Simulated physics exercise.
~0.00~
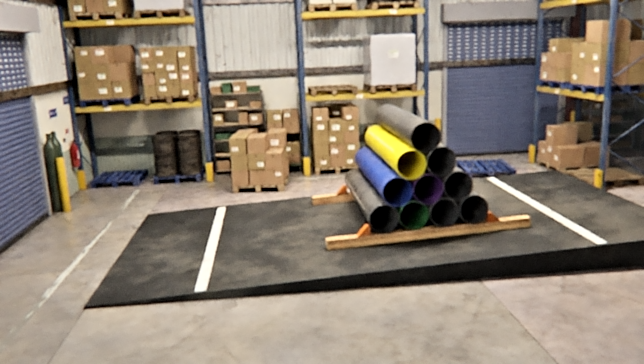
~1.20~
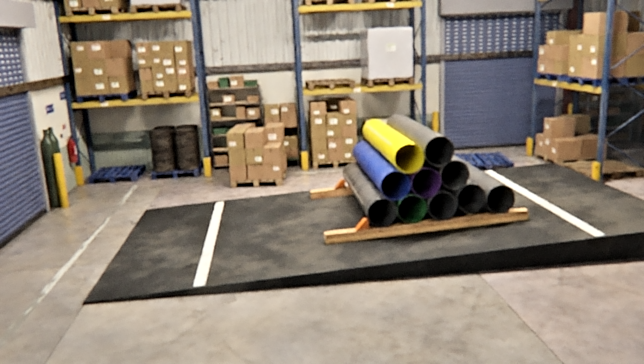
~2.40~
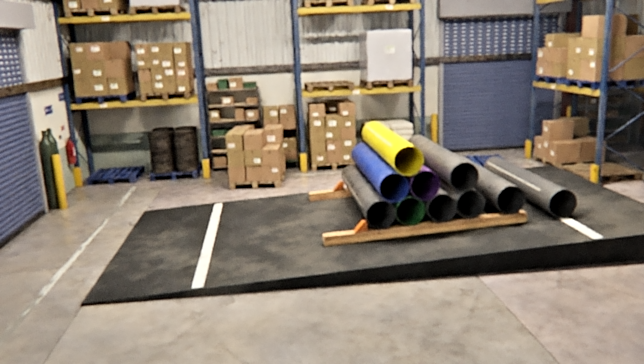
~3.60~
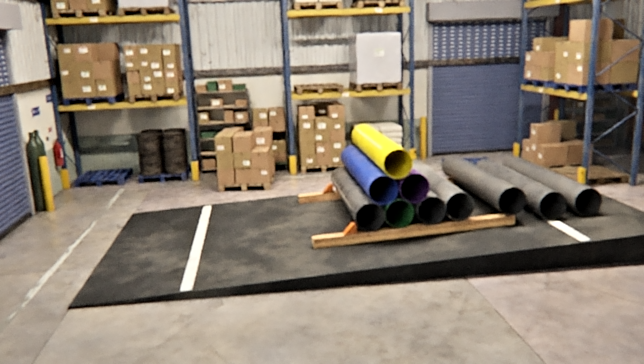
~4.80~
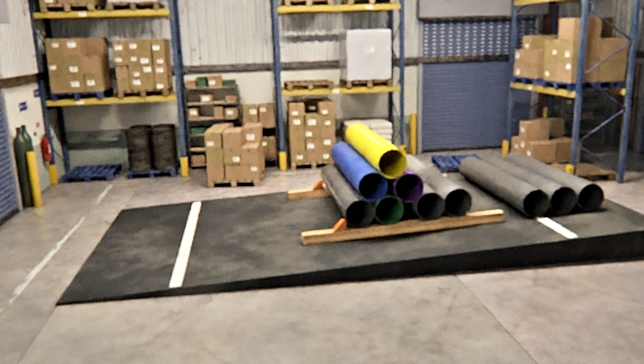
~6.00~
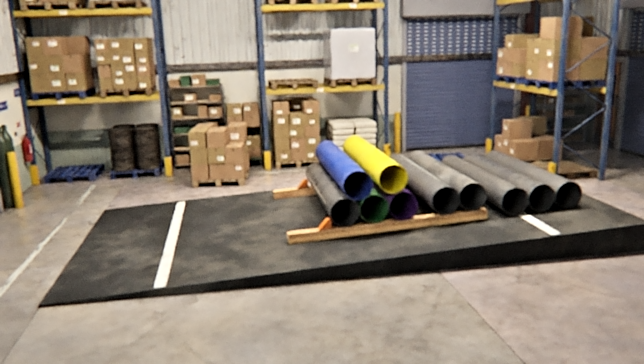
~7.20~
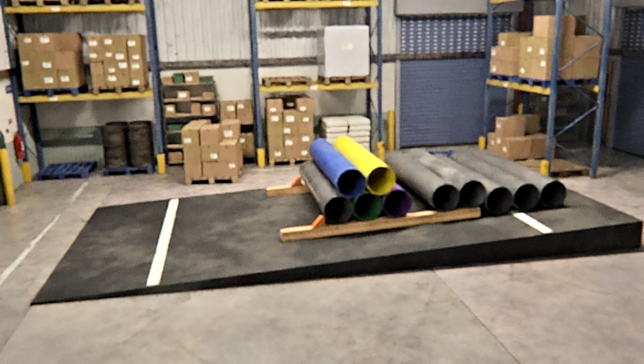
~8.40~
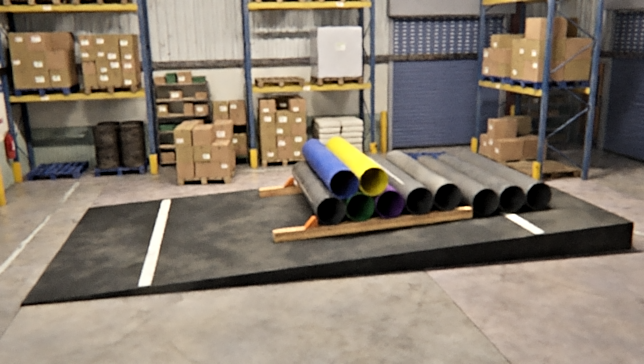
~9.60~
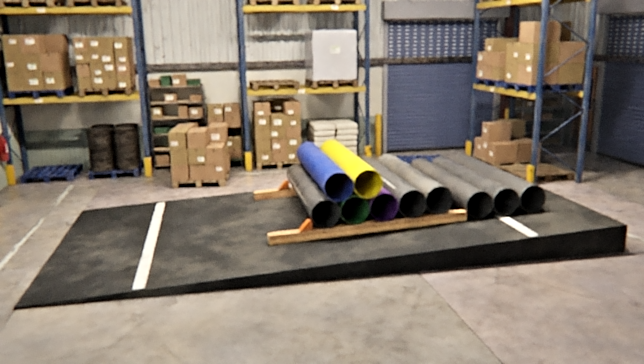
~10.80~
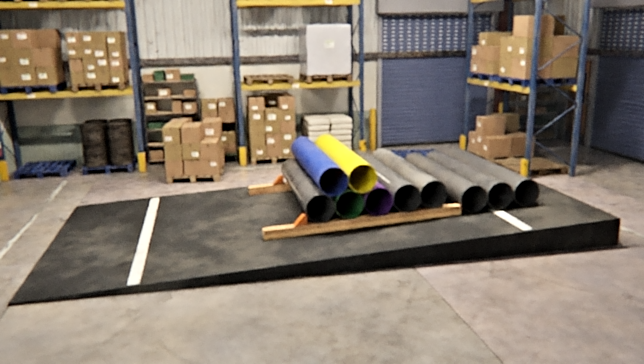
In a warehouse, stacked pipes slump and some roll right, leaving yellow and blue on top.
